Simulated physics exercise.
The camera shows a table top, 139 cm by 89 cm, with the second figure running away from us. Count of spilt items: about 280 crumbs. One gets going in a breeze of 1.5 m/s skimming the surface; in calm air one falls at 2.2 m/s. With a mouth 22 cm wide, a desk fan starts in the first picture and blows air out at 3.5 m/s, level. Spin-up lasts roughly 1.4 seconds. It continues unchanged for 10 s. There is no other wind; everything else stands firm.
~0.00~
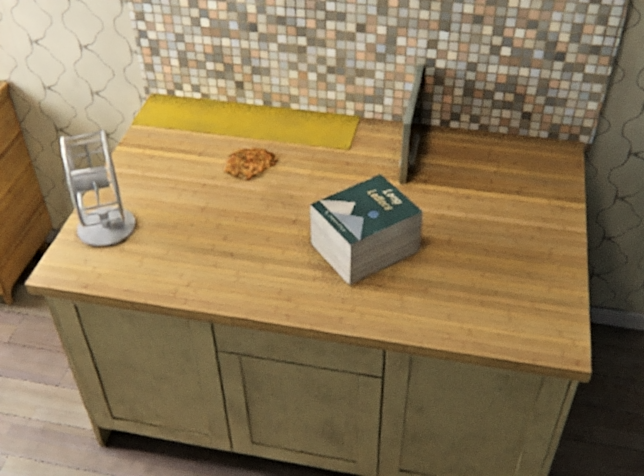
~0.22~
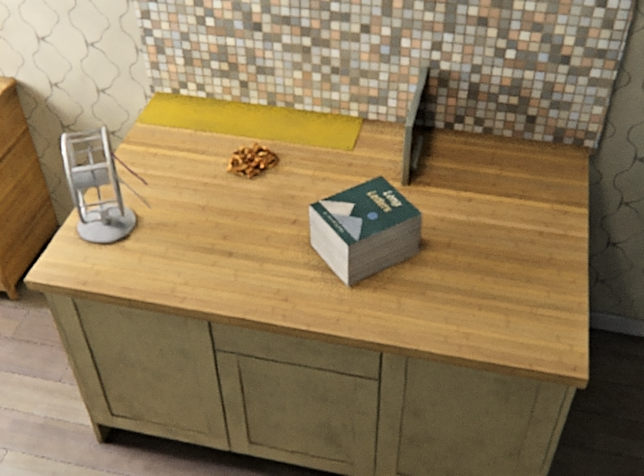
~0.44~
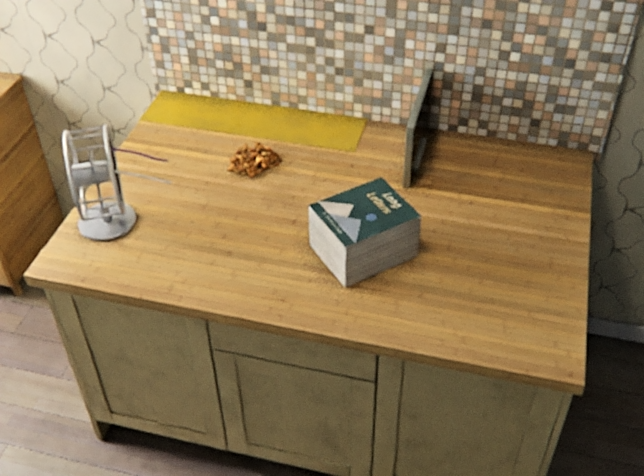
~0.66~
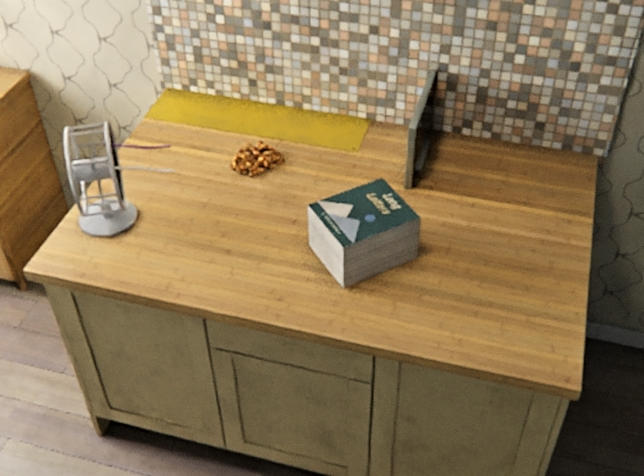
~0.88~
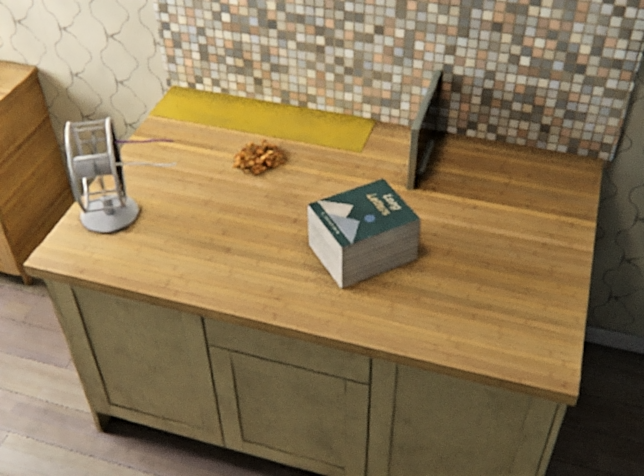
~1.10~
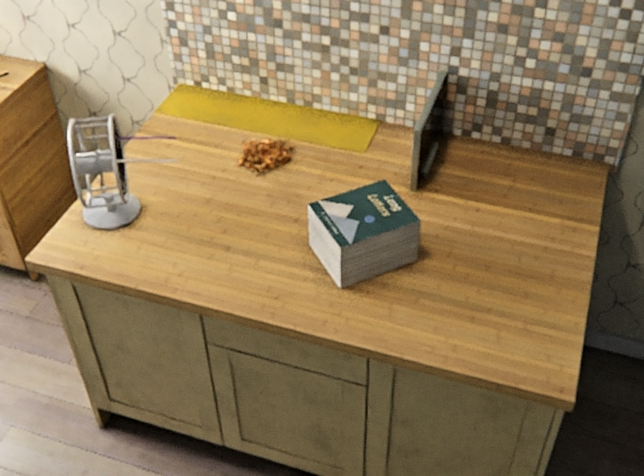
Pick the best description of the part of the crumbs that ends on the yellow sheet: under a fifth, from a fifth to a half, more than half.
The share on the yellow sheet: A fifth through a half.
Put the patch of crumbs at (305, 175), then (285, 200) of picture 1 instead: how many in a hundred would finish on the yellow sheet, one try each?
In that order: 5 %, 0 %.
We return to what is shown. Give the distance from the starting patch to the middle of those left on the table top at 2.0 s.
Around 5 cm from the start.
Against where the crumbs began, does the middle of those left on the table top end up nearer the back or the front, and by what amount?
The middle ends nearer the back side, some 10 cm from where the patch began.
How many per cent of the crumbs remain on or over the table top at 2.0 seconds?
I'd say some 100 % at that moment.
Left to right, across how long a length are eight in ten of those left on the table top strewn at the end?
The middle group spans some 20 cm.
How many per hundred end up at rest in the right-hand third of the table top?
0 %.
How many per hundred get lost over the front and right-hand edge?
About 0 per cent at the front edge and 0 per cent at the right-hand edge.
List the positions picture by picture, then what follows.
The middle of the crumbs is near (249, 162), none has stirred yet and the mouth of the desk fan is at (94, 179), in the first picture.
The middle of the crumbs is near (251, 159), none has stirred yet and the yellow sheet is centred on (250, 120), in the second picture.
The middle of the crumbs is near (253, 158), none has stirred yet, the top of a laptop is at (420, 96) and the top of a book is at (364, 210), in the third picture.
The middle of the crumbs is near (256, 157) and none has stirred yet, in the fourth picture.
The middle of the crumbs is near (259, 156) and none has stirred yet, in the fifth picture.
The middle of the crumbs is near (266, 155), the farthest in sight from the desk fan is at (291, 147) and about 30 % have left their places, in the sixth picture.
After 2.0 s, 25 % are on the yellow sheet; the middle of those still in play is near (280, 149); 31 % have settled or left.
After 3.2 s, 28 % are on the yellow sheet; the middle of those still in play is near (281, 149); 34 % have settled or left.
After 5.5 s, 31 % are on the yellow sheet; the middle of those still in play is near (283, 144); 36 % have settled or left.
After 10.0 s, at the end, 33 % are on the yellow sheet; the middle of those still in play is near (283, 144).
